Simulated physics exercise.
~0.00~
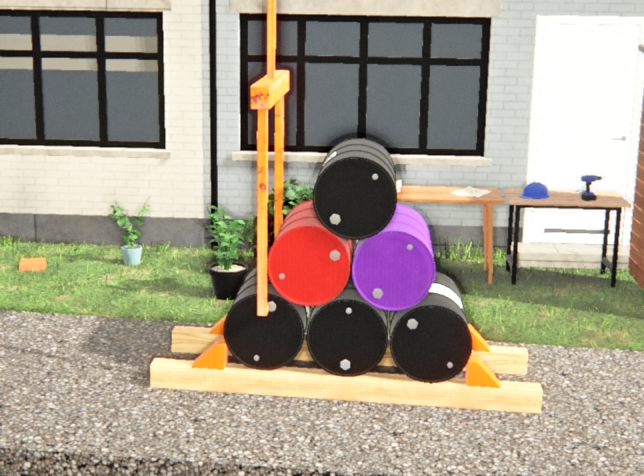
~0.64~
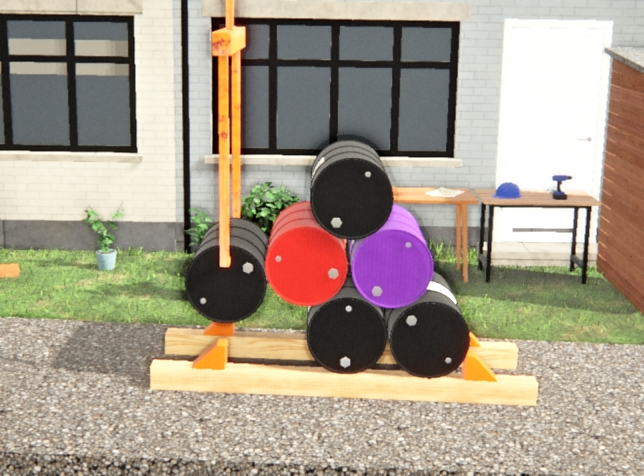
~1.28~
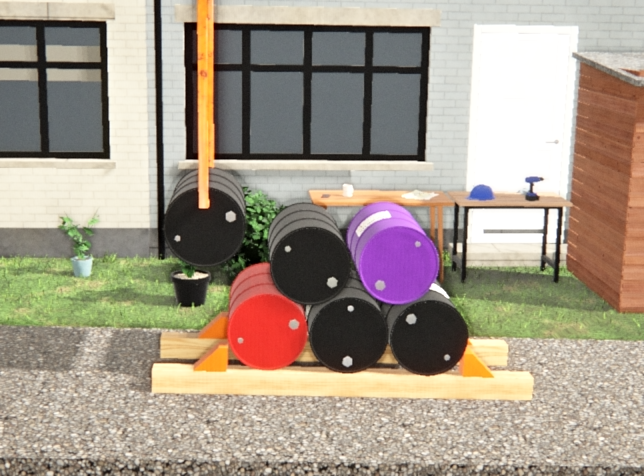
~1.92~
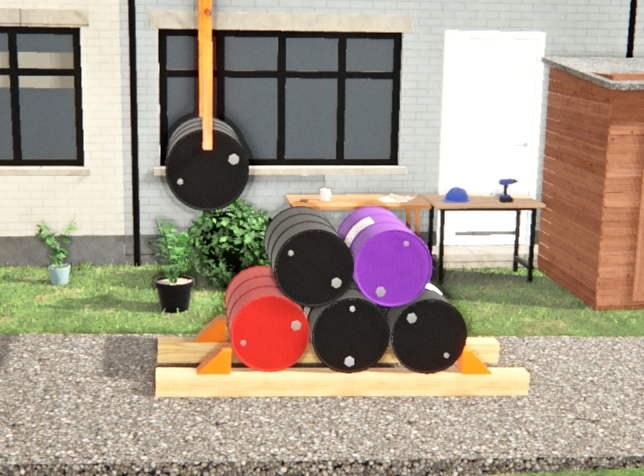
The video shows six drums stacked in a pyramid on timber bearers as an orange beam lifts the bottom-left black drum up and leftward. The red drum drops into the vacated space, the top black drum settles into the middle row, and the purple drum stays in place.
